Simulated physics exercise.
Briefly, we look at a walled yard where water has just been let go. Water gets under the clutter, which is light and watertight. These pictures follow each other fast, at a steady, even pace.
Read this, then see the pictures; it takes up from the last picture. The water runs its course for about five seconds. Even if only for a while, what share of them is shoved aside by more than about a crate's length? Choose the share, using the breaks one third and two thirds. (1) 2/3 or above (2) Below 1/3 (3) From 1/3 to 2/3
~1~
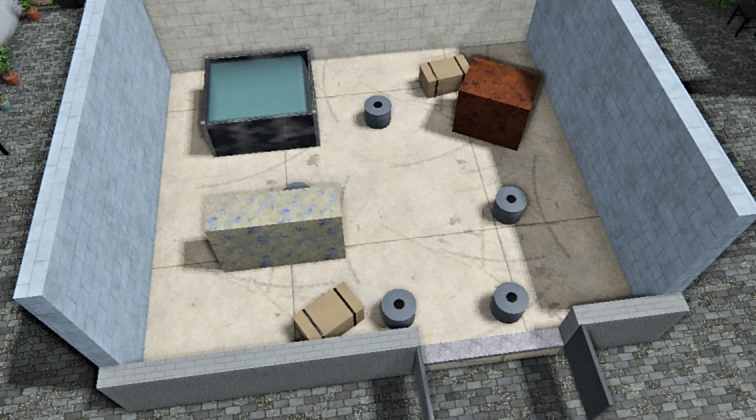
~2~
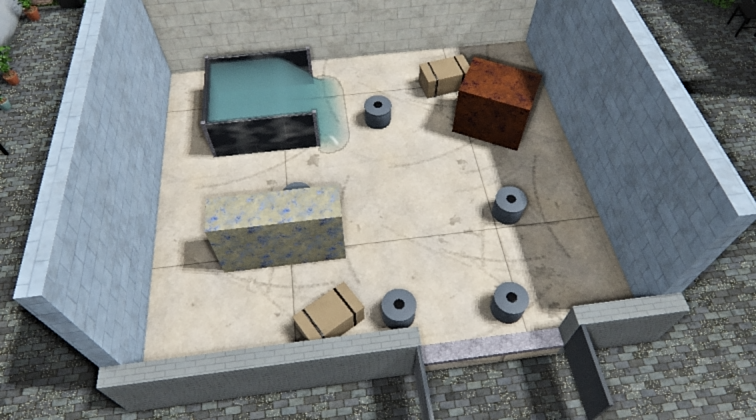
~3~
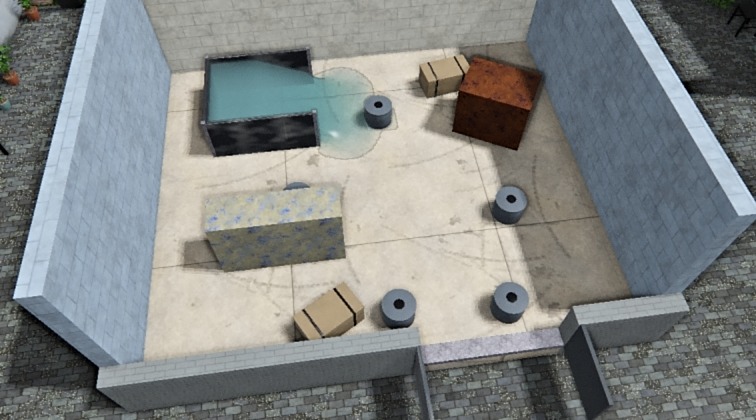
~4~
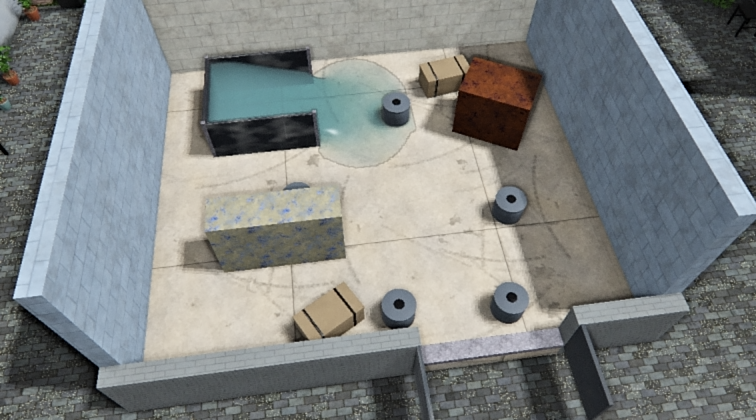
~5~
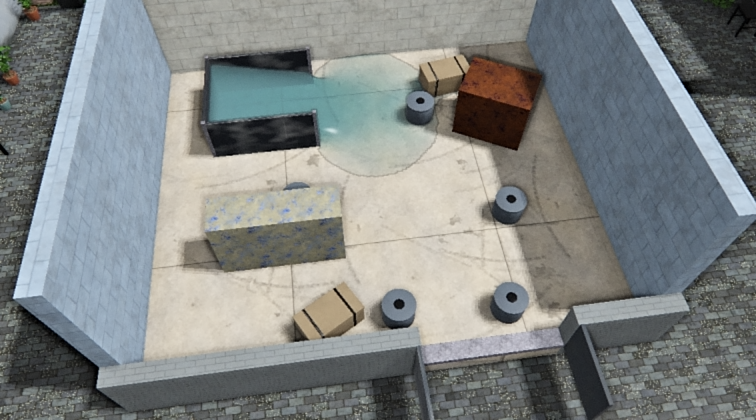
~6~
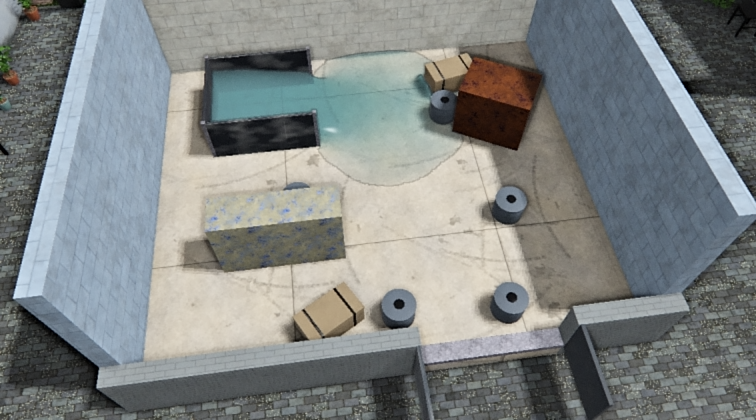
From 1/3 to 2/3 (3).
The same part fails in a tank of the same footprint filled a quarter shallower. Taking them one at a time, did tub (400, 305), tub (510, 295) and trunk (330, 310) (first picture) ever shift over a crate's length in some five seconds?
The first stayed below the mark, the next stayed below the mark, and the last stayed below the mark.
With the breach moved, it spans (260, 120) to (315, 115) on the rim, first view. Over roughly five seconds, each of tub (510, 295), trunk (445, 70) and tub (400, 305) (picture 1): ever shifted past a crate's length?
Listed in turn, ends up that far off, never travels that far, never travels that far.
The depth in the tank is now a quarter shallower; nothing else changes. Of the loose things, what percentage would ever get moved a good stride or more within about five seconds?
Something like 40 % of the loose things.
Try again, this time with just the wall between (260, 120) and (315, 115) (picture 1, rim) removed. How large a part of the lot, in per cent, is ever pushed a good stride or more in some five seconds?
By my reckoning, around 40 percent.
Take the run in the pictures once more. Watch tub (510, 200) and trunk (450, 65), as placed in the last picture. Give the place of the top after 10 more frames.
Estimated: (543, 220); (521, 56).
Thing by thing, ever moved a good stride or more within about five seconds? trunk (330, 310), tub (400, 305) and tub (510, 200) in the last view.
In sequence: Fell short, fell short, covered the distance.
A moment on, 2 of 7 are well off their spots; 1 afloat.
Next, 3 of 7 are well off their spots; 1 afloat.
Later, 3 of 7 are well off their spots; 3 afloat.
In the end, 4 of 7 are well off their spots, and 4 have been at some point; 4 afloat.
